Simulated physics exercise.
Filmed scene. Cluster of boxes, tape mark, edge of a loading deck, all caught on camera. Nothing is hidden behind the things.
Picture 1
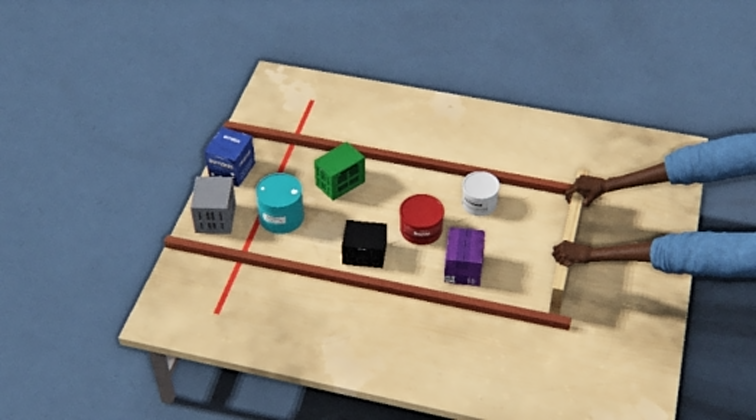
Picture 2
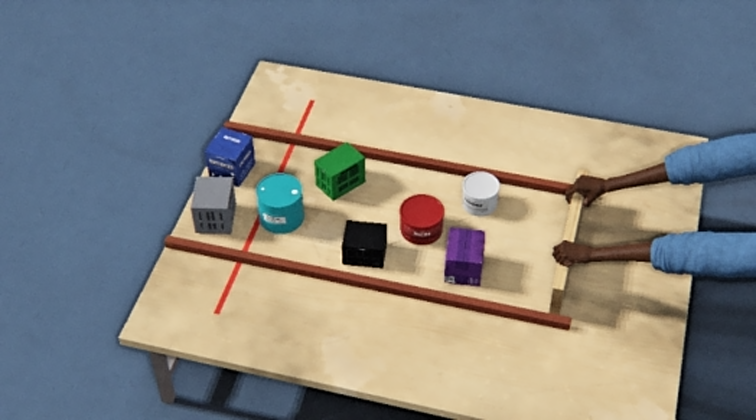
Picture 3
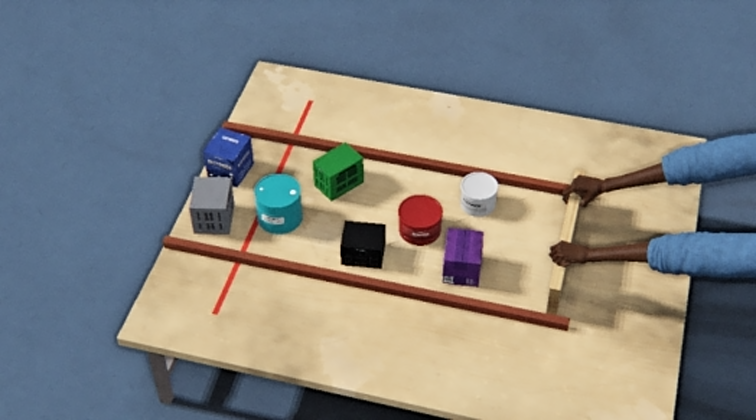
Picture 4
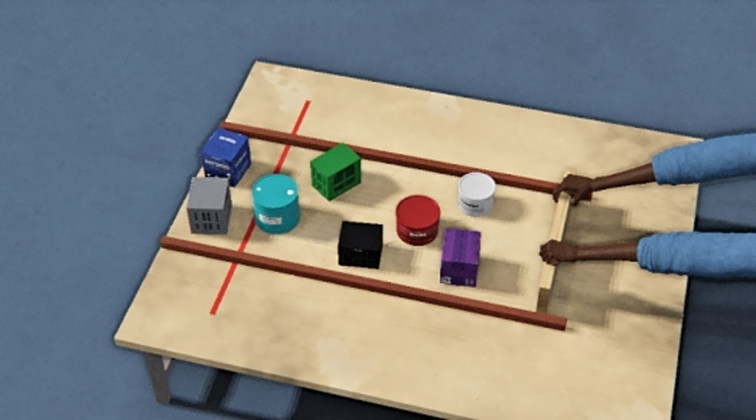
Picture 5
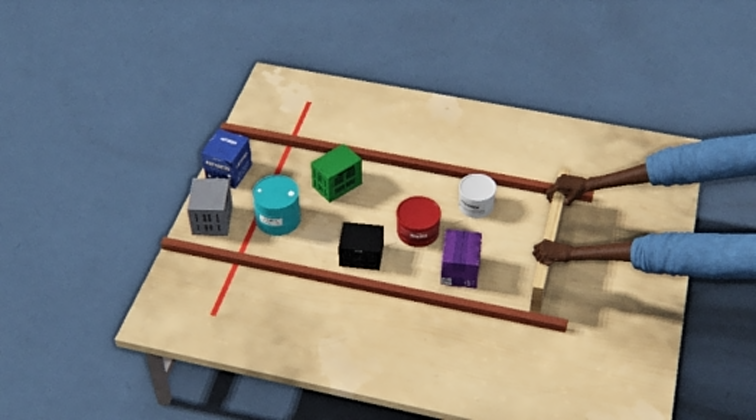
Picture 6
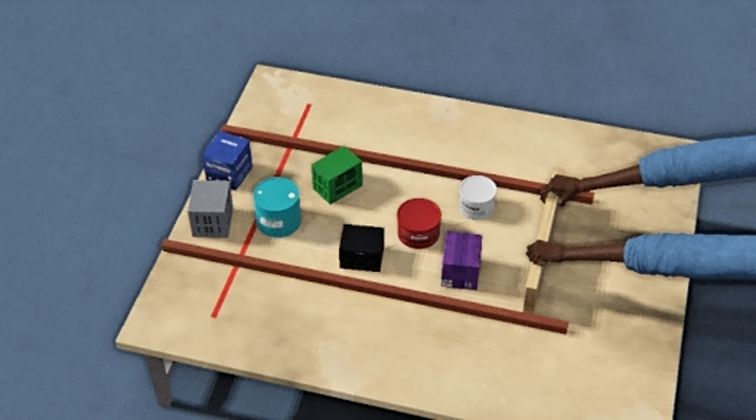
Two hands sliding a wooden plank slightly left between red rails on a table, the boxes and round containers staying still.
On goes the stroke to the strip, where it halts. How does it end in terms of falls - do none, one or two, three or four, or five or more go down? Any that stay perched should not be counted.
In the end, one or two go down.
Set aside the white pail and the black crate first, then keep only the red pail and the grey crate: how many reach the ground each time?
The number fallen is 1, and in the other try 0.
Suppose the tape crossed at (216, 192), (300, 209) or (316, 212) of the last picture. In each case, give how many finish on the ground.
Counts per try, in order: 5 / 0 / 0.
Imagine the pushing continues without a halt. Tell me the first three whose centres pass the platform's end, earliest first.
Order: Grey crate, blue box, turquoise canister.
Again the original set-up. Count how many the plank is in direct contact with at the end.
3 touch it.
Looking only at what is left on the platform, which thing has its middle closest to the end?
It would be the turquoise canister.
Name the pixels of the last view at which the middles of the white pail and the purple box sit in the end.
Okay, so first (264, 155), and next (232, 221).
Soon after, none off yet; blue box at rest near (228, 161); grey crate at rest near (211, 209); turquoise canister at rest near (277, 207).
After that, none off yet; blue box at rest near (228, 161); grey crate at rest near (211, 209); turquoise canister displaced a little near (259, 202).
In the end, the number that fall off is one or two; gone, grey crate and blue box.
